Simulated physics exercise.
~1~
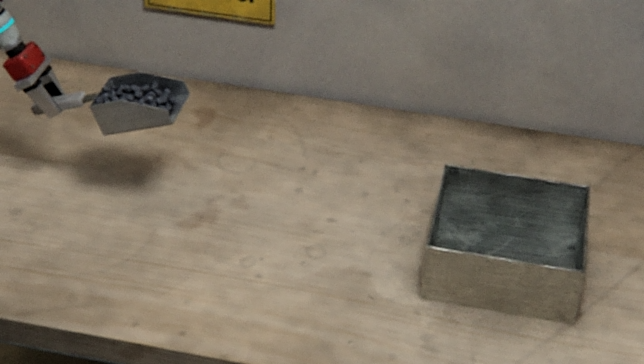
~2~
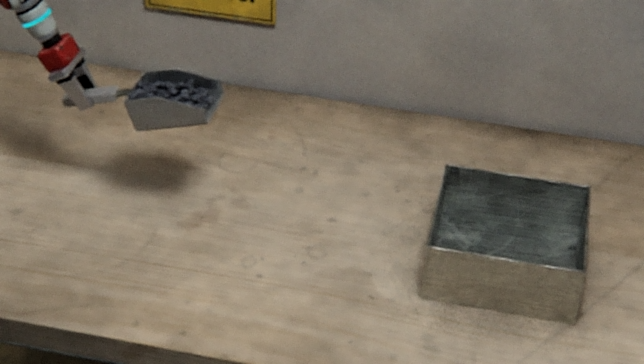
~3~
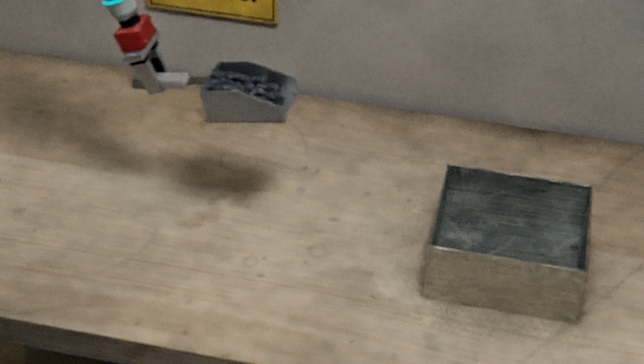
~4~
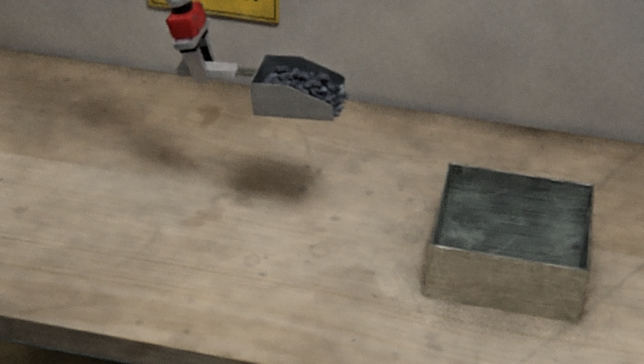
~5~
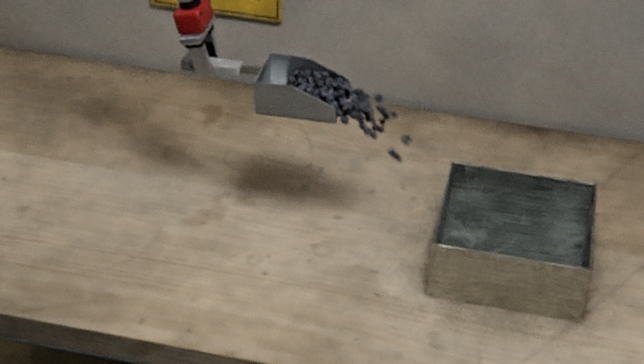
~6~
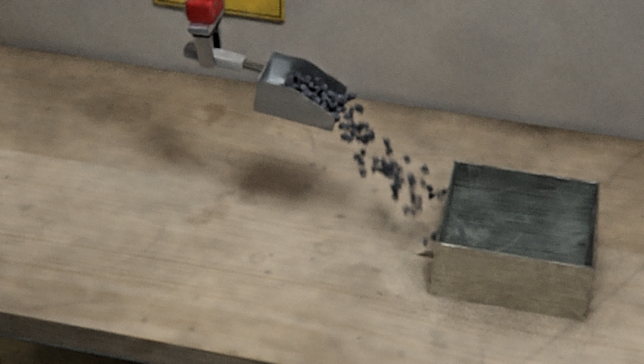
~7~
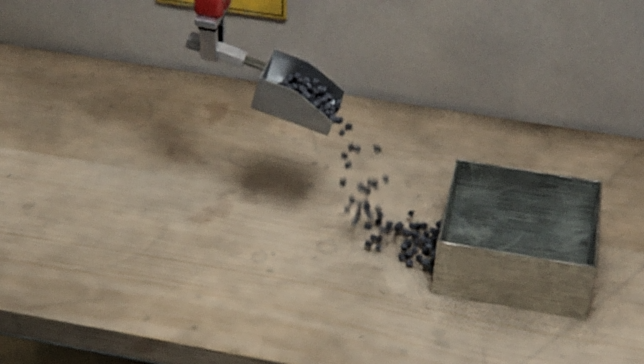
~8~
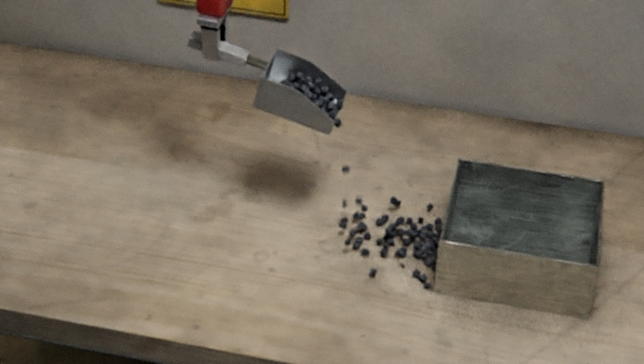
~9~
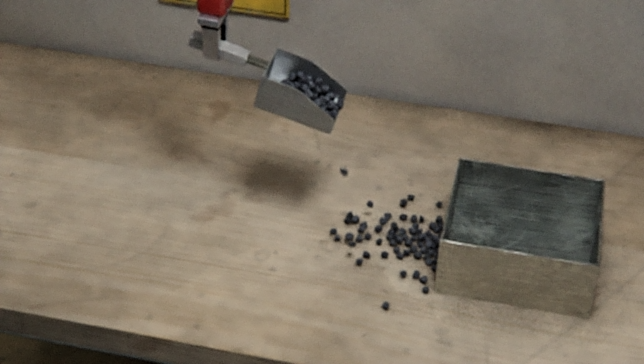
On a wooden table against a grey wall, a robot arm holds an open-fronted metal scoop heaped with small dark pebbles, while an empty-looking square bin stands to the right. The arm carries the scoop rightward above the table and stops well short of the bin. The scoop then tips forward, and pebbles slide over its front edge in a falling stream. They drop short, landing on the table and piling against the bin's left side as some scatter. The stream dies out, leaving the tilted scoop still, with many pebbles inside it and hardly any in the bin.
